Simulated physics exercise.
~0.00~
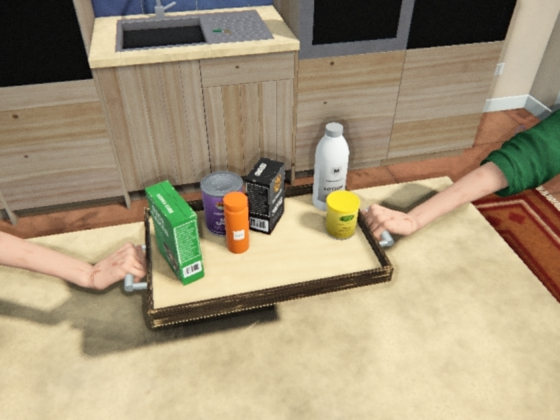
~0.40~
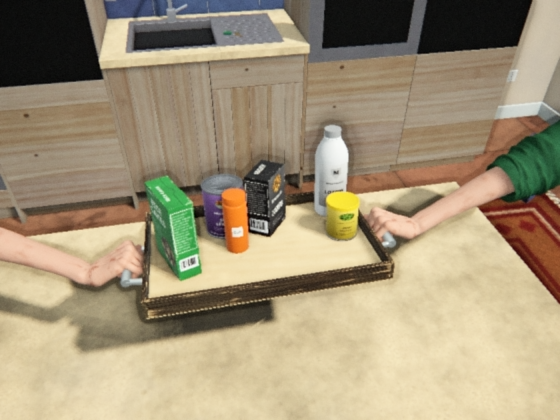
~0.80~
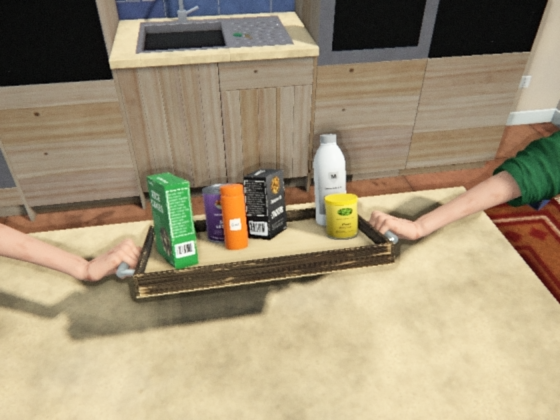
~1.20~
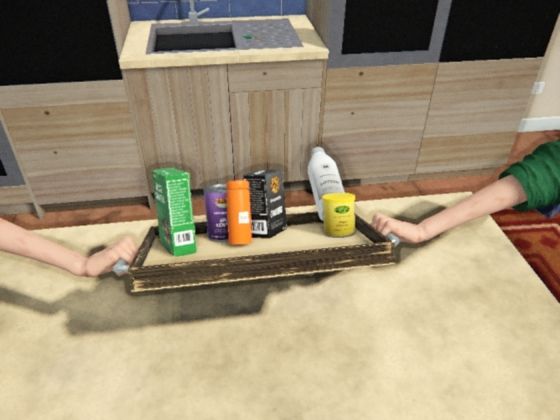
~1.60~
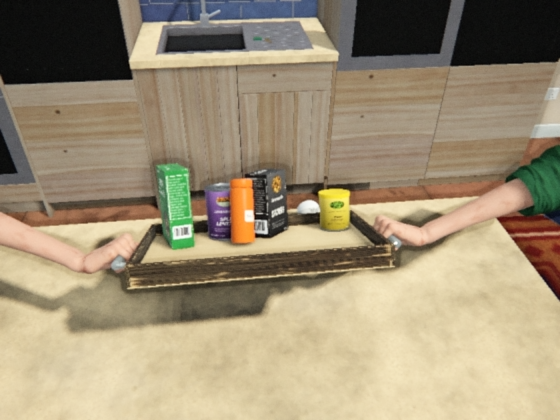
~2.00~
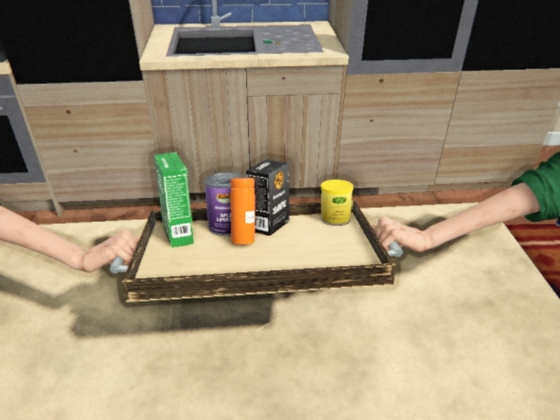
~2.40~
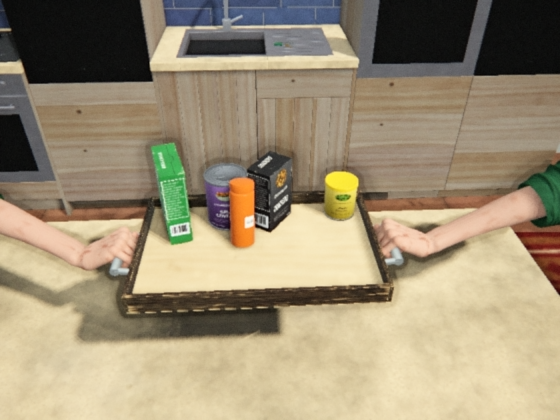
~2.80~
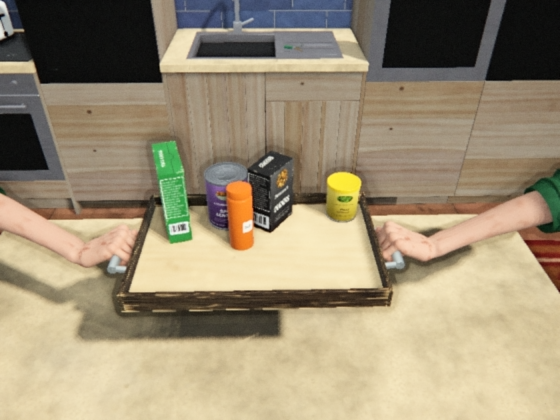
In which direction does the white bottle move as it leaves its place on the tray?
The white bottle moves down, dropping out of sight behind the far edge of the tray.
